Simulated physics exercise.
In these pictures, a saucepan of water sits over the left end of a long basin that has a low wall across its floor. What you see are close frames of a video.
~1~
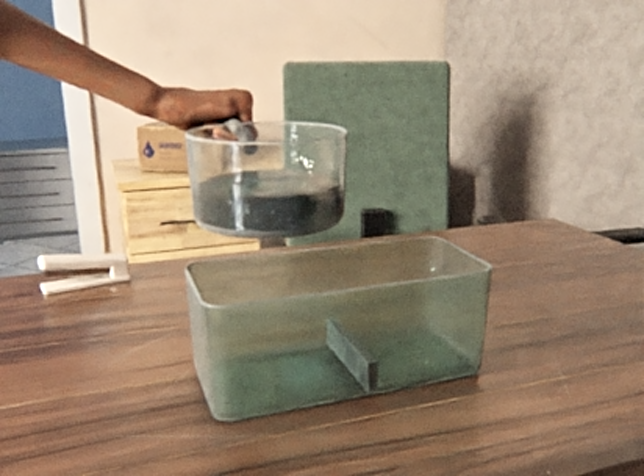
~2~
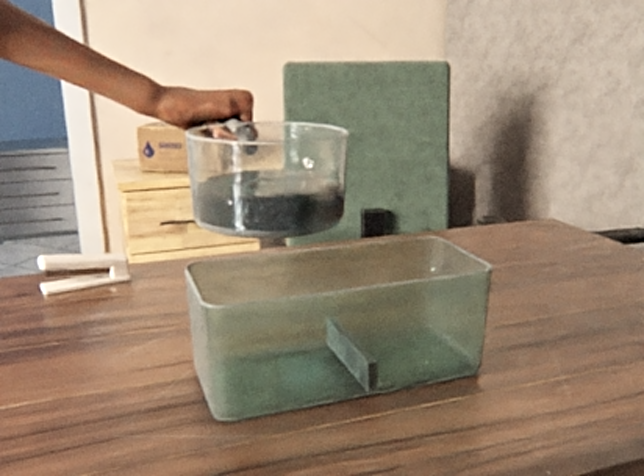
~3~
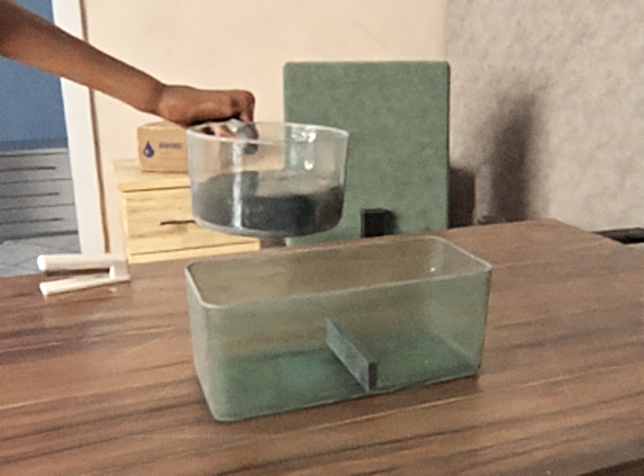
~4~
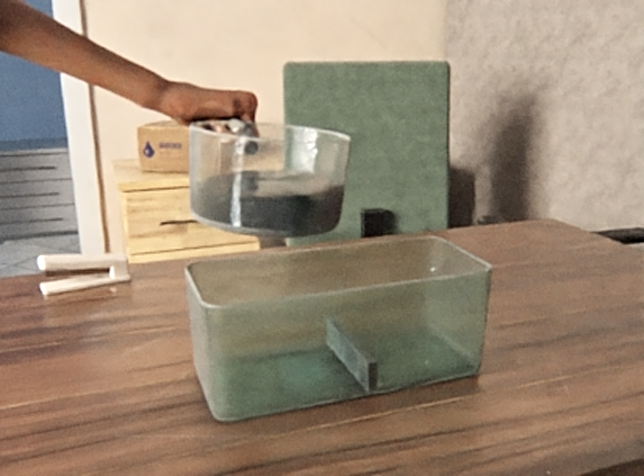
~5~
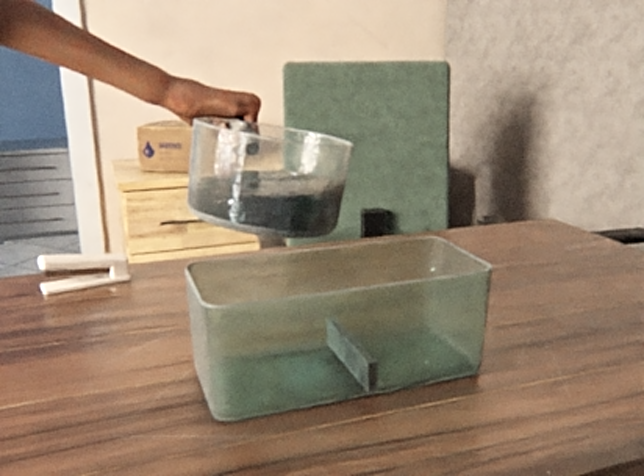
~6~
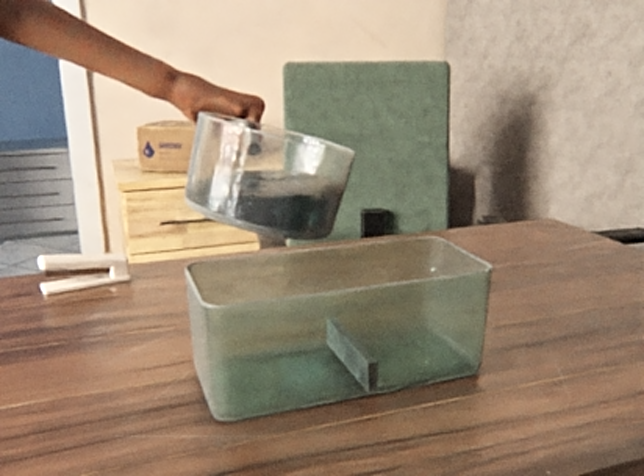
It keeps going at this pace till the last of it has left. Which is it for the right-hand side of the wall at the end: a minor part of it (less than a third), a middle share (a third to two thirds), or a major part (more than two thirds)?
It holds a major part.
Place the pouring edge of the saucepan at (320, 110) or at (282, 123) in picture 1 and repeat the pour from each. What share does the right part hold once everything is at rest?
It works out to around 70 % and then around 10 %.
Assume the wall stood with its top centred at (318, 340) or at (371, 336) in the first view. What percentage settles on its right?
95 % then 55 %.
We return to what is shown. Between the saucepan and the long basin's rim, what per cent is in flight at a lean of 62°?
Airborne share: Approx. 15 %.
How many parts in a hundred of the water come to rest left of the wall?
15 % or thereabouts.
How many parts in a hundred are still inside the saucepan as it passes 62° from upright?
85 %.
A moment on, the saucepan is tipped part way and 84 per cent is still to pour, 0 is left of the wall and 3 right of it.
Next, the saucepan is tipped on its side and 29 per cent is still to pour, 3 is left of the wall and 57 right of it.
Then the saucepan is tipped on its side and 4 per cent is still to pour, 9 is left of the wall and 85 right of it.
Later the saucepan is tipped on its side and 0 per cent is still to pour, 13 is left of the wall and 87 right of it.
At rest 13 per cent lies left of the wall, 87 right of it and 0 outside.
